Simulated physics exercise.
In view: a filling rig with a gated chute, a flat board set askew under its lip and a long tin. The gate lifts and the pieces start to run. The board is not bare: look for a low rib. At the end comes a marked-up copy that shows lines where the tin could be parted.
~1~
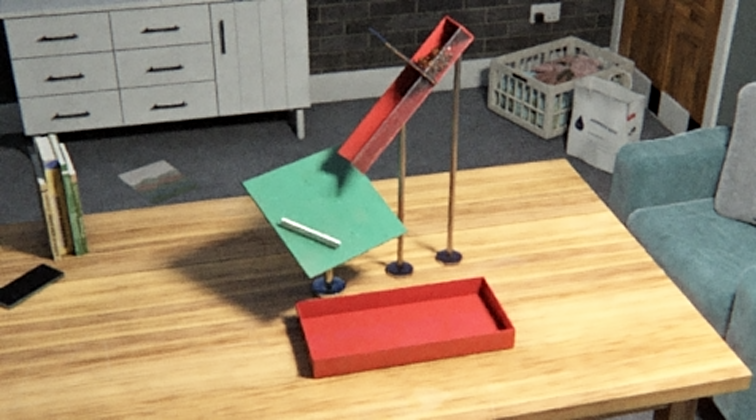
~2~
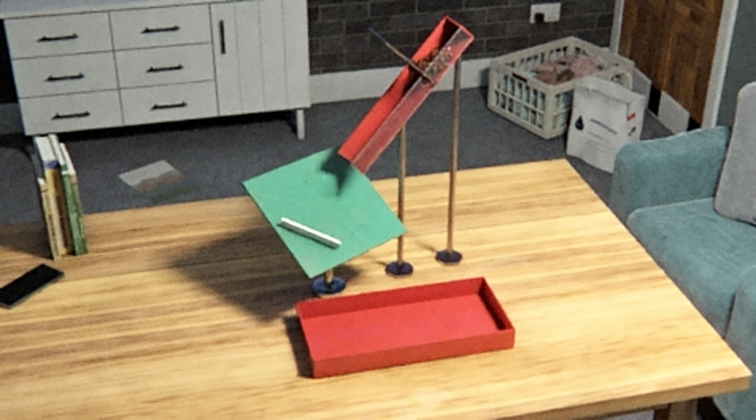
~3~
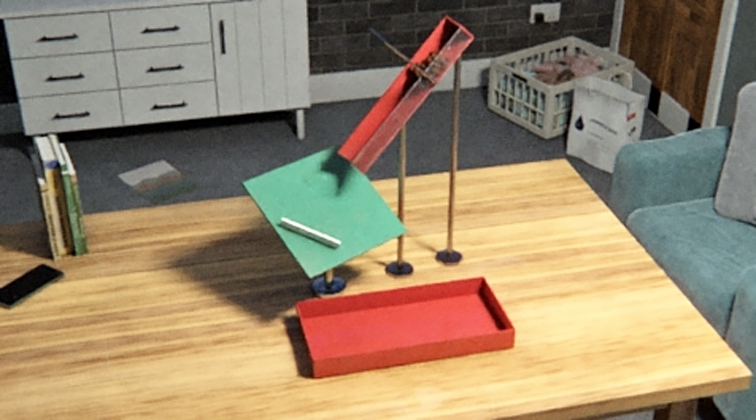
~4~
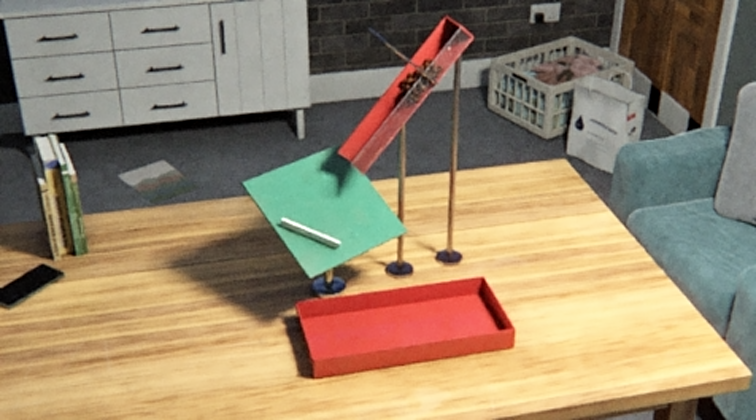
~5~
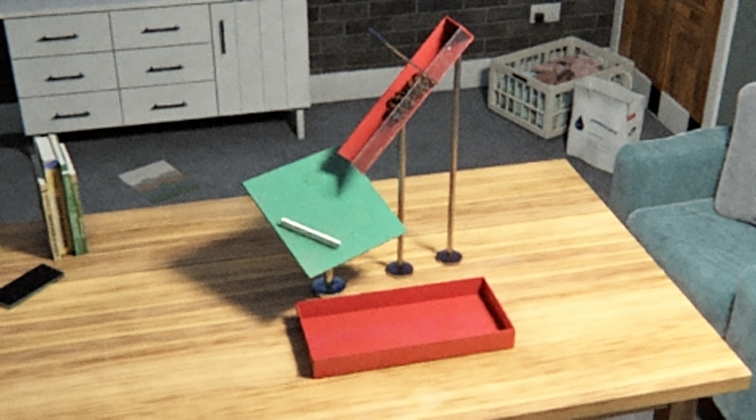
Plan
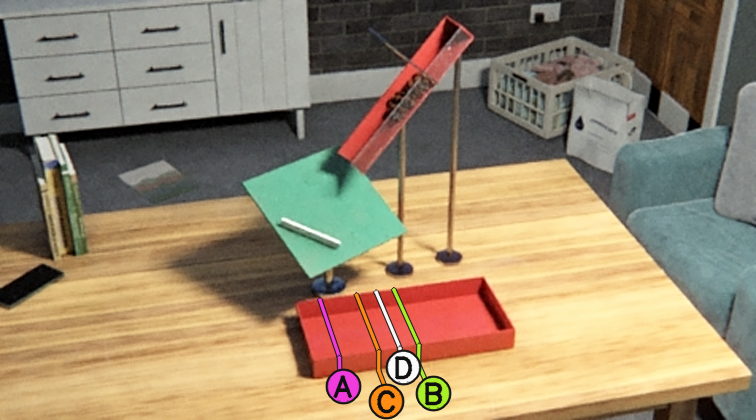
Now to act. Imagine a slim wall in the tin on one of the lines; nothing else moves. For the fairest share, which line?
Line D.
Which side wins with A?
The right side.
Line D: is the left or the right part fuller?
The left side.
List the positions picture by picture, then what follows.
The first frame shows load behind the gate near (432, 60), flat chocolate drops; lip of the chute near (356, 168), sloping fairly steeply.
The second frame shows middle of the board near (327, 207), tilted fairly steeply; middle of its low edge near (361, 254); of its high edge near (293, 163).
The third frame shows front corners of the tin near (314, 360) and (515, 329), empty; front of the load near (419, 80).
The fourth frame shows middle of the load near (422, 83); its front near (409, 98), close to a quarter of the way to the lip; rib from (283, 219) to (341, 243).
The fifth frame shows middle of the load near (409, 92); its front near (391, 118), close to half of the way to the lip.
On the marked copy, line A crosses the front rim at (339, 356); line B crosses the front rim at (418, 344); line C crosses the front rim at (378, 350); line D crosses the front rim at (399, 347).
If A is chosen, of what is caught, only a few on the left of the divider, all but a few on the right.
If B is chosen, of what is caught, all but a few on the left of the divider, a small share on the right.
If C is chosen, of what is caught, a small share on the left of the divider, the bulk on the right.
If D is chosen, of what is caught, close to two thirds on the left of the divider, close to a third on the right.
